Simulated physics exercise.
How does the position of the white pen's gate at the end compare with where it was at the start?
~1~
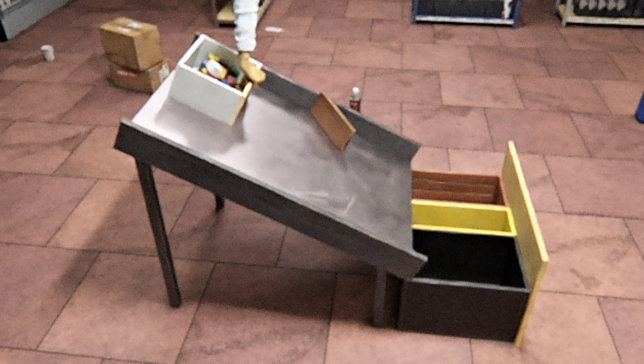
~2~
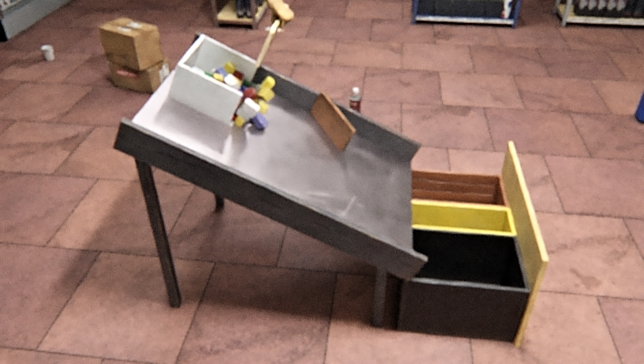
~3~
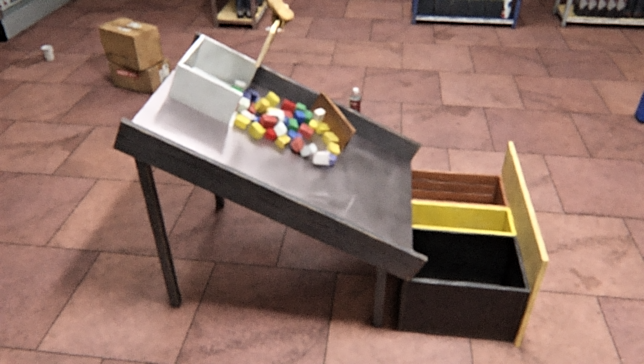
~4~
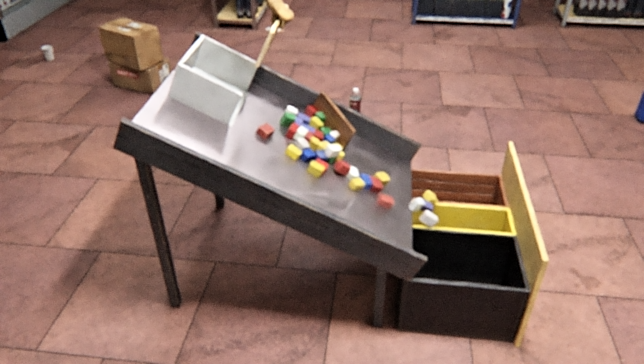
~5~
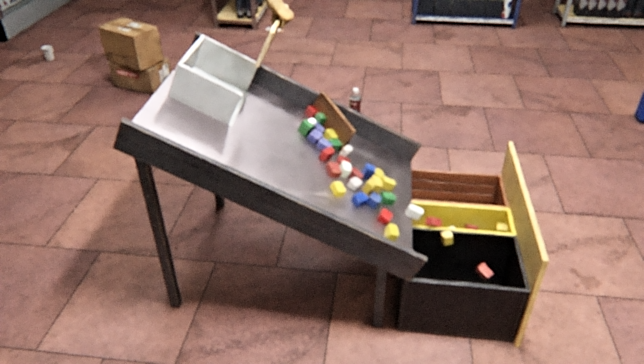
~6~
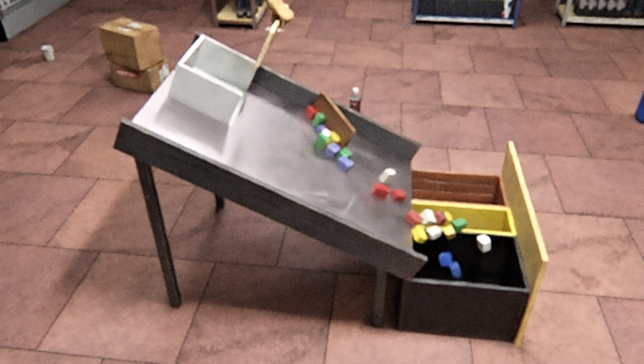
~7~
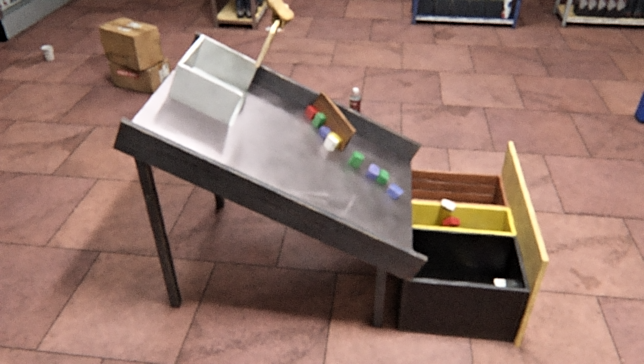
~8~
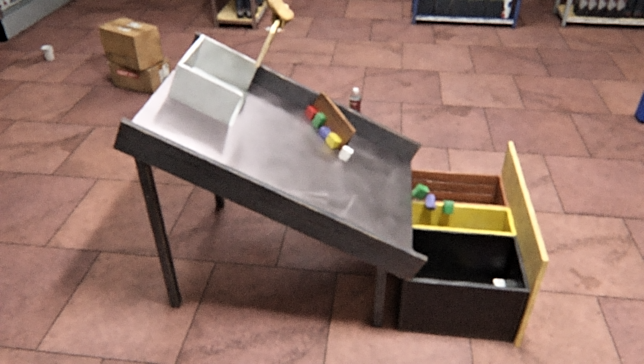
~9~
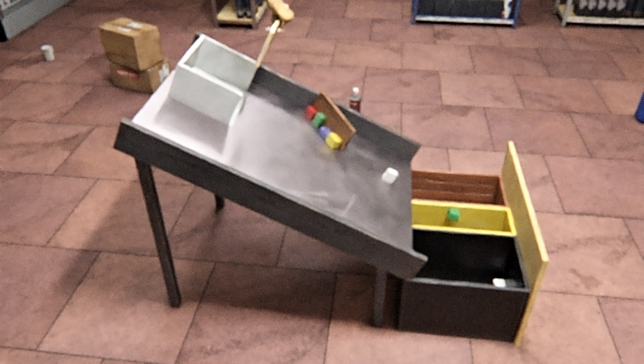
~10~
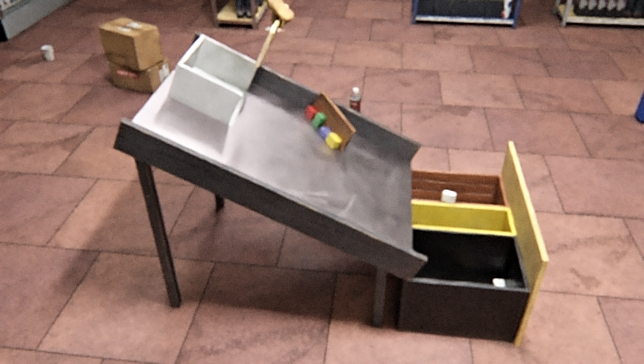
At the start the gate is down at the front of the white pen. By the end it is raised above the pen, leaning, and a little further to the right.
